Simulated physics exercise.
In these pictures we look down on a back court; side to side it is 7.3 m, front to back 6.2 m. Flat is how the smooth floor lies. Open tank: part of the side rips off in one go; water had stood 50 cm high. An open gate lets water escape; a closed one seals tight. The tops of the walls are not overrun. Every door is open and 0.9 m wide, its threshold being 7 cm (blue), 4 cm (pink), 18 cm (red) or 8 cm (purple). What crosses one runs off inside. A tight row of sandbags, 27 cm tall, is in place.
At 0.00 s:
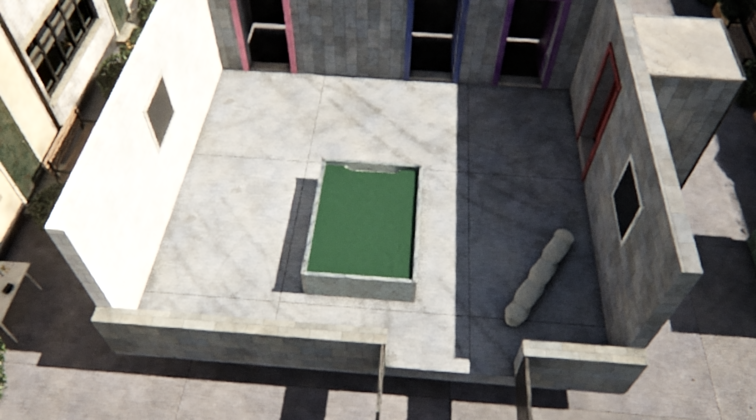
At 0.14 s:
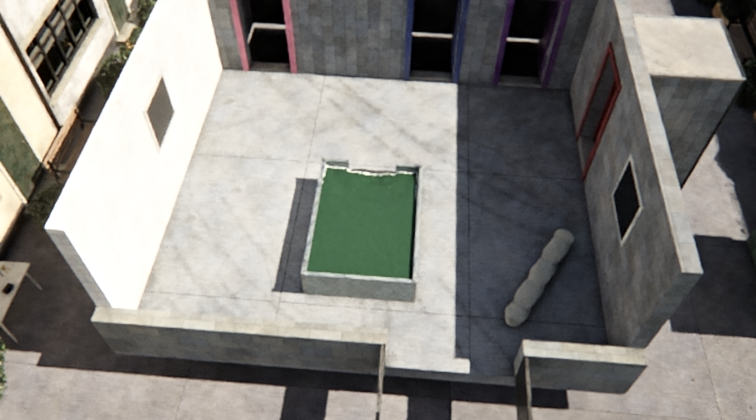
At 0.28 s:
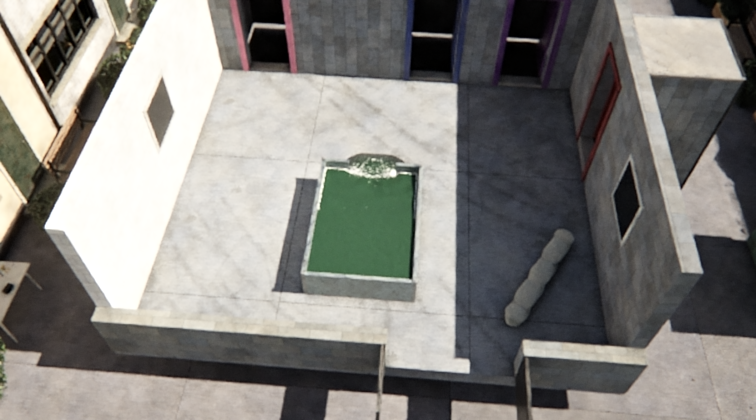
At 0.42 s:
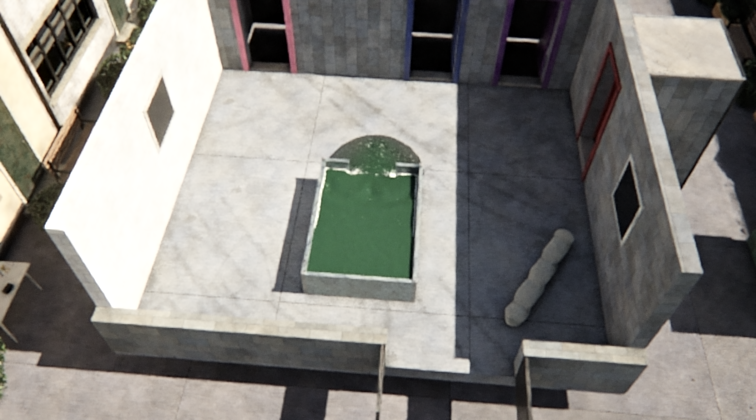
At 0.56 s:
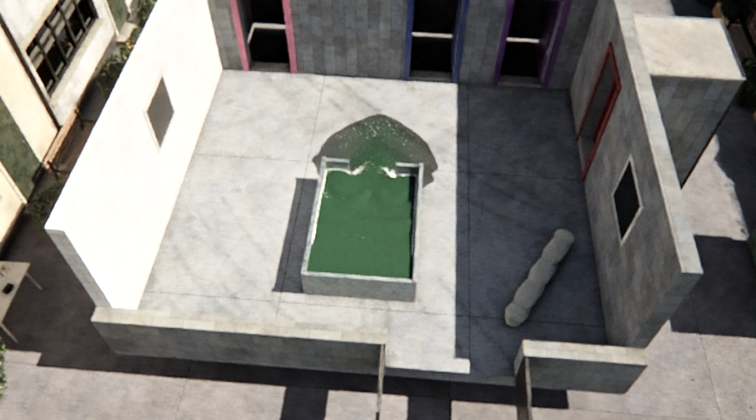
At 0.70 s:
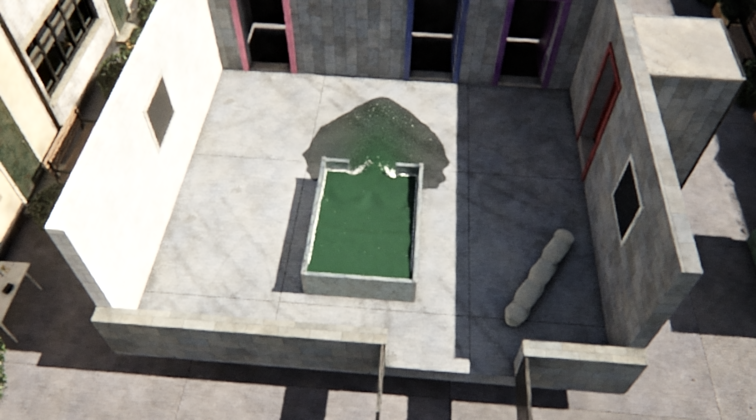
Green water lies still in an open rectangular tank in a sunlit, walled court, until part of the tank's far side breaks open. The water pours through the gap with white froth, then spreads across the pale floor behind the tank as a widening, dark, pointed fan.
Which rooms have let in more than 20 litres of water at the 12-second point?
The room behind the blue door is above 20 litres; the room behind the pink door is above 20 litres; the room behind the red door is at or below 20 litres; the room behind the purple door is at or below 20 litres.
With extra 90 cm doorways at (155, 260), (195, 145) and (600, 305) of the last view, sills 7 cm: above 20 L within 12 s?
Note, doorways in listed order: Stays short, stays short, stays short.
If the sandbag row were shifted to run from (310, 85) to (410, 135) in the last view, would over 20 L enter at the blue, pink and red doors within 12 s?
So blue comes out low enough, pink comes out too high and red comes out low enough.
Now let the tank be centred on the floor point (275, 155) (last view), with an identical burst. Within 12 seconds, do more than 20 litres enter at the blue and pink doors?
Result - blue door does not exceed it, pink door exceeds it.
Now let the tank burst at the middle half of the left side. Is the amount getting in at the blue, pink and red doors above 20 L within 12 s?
Compared with the limit, blue is lower, pink is higher and red is lower.
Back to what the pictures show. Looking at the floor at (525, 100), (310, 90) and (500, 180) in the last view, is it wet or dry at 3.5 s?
First spot submerged, second submerged, third not yet wet.
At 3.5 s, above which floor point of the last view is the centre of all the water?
Near (371, 168).
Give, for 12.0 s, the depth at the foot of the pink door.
The depth there is near 5.0 cm.
After 1.4 s water covers 20 % of the floor and is deepest (26 cm) near (372, 177); blue door 4 cm at the sill, 1 L in, pink door not reached, red door not reached, purple door not reached.
After 2.2 s water covers 25 % of the floor and is deepest (24 cm) near (372, 177); blue door 16 cm at the sill, 24 L in, pink door 7 cm at the sill, 0 L in, red door not reached, purple door 3 cm at the sill, 0 L in.
After 3.5 s water covers 30 % of the floor and is deepest (20 cm) near (220, 76); blue door 14 cm at the sill, 71 L in, pink door 7 cm at the sill, 10 L in, red door not reached, purple door 7 cm at the sill, 0 L in.
After 7.0 s water covers 65 % of the floor and is deepest (11 cm) near (567, 97); blue door 8 cm at the sill, 104 L in, pink door 7 cm at the sill, 34 L in, red door 6 cm at the sill, 0 L in, purple door 6 cm at the sill, 1 L in.
After 12.0 s water covers 95 % of the floor and is deepest (6 cm) near (211, 337); blue door 4 cm at the sill, 106 L in, pink door 5 cm at the sill, 54 L in, red door 4 cm at the sill, 0 L in, purple door 5 cm at the sill, 2 L in.
